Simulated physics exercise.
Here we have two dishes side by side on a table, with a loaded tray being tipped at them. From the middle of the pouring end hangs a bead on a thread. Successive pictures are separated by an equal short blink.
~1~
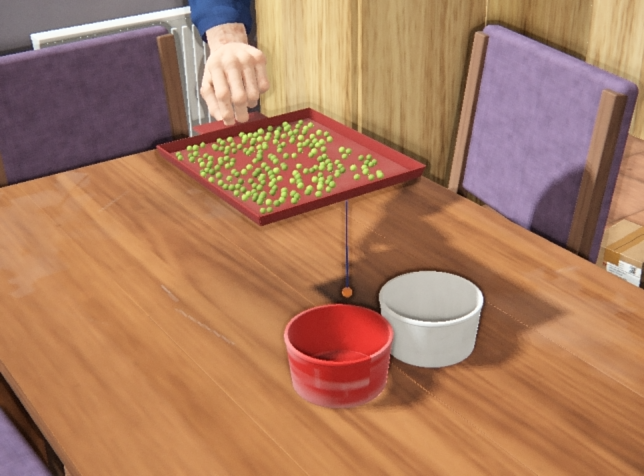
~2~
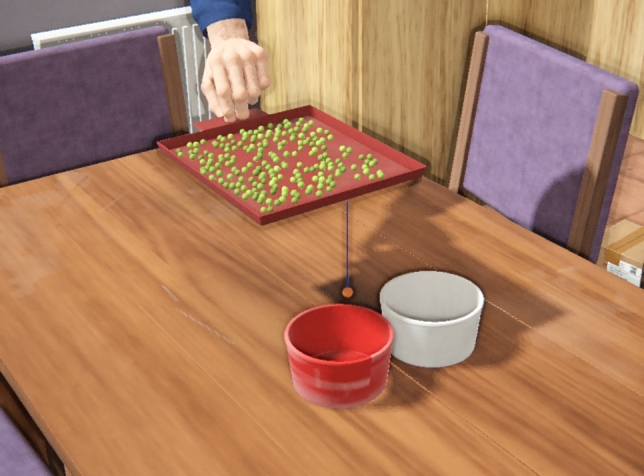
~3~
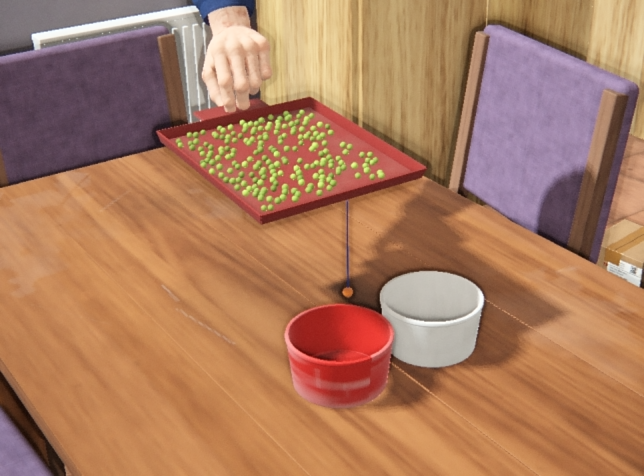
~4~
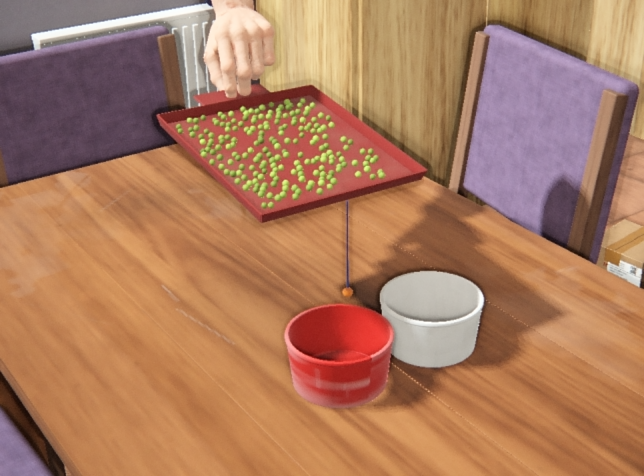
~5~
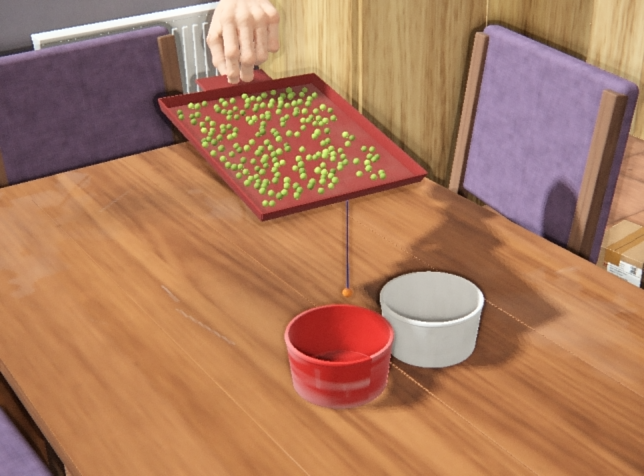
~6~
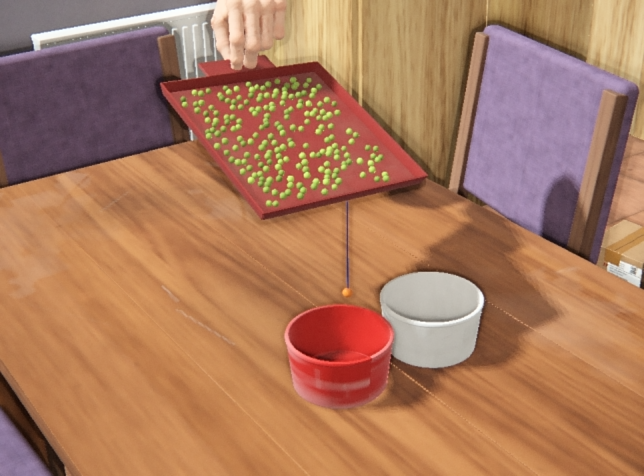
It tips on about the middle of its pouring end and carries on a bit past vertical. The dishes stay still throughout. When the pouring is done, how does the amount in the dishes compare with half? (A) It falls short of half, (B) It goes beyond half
It goes beyond half.
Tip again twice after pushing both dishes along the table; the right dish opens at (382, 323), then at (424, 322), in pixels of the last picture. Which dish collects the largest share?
First try, the dish to the right; second try, the dish to the right.
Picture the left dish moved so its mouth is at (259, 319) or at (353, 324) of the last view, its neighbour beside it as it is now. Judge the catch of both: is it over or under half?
First place: Short of half; second place: Beyond half.
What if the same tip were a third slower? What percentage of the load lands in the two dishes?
Something like 90 percent, give or take.
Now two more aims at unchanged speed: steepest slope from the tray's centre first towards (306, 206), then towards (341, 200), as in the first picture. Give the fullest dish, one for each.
The first try favours the dish to the left; the second favours the dish to the left.
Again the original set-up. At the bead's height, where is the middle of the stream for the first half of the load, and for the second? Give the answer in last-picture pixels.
For the early half I get (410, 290), and for the late half (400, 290).
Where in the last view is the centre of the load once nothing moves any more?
About (419, 341).
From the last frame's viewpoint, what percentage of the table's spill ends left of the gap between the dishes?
Roughly 40 %.
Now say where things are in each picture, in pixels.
The first picture shows corners of the pouring end at (260, 214) and (421, 165), level; middle of the load at (276, 162), dried peas; left dish at (370, 376); right dish at (463, 337); bead on its thread at (347, 292).
The second picture shows corners of the pouring end at (261, 214) and (421, 166), level; middle of the load at (277, 160).
The third picture shows corners of the pouring end at (262, 213) and (422, 167), tipped barely, lowest at the right corner; middle of the load at (277, 154).
The fourth picture shows corners of the pouring end at (262, 212) and (423, 169), tipped a little, lowest at the right corner; middle of the load at (277, 147).
The fifth picture shows corners of the pouring end at (263, 211) and (423, 172), tipped a little, lowest at the right corner; middle of the load at (279, 139).
The sixth picture shows corners of the pouring end at (265, 210) and (423, 174), tipped clearly, lowest at the right corner; middle of the load at (283, 133); left dish at (371, 377); right dish at (463, 337).
Soon, tray tipped steeply; most on the tray; a small part in the right dish; a stray few outside both; a small part in the air.
A while on, tray tipped past a quarter turn; a small part on the tray; a small part in the left dish; about a third in the right dish; a small part outside both; about a third in the air.
Towards the end, tray tipped past a quarter turn; about a quarter in the left dish; about two thirds in the right dish; a small part outside both.
Finally, tray tipped past a quarter turn; about a quarter in the left dish; about two thirds in the right dish; a small part outside both.
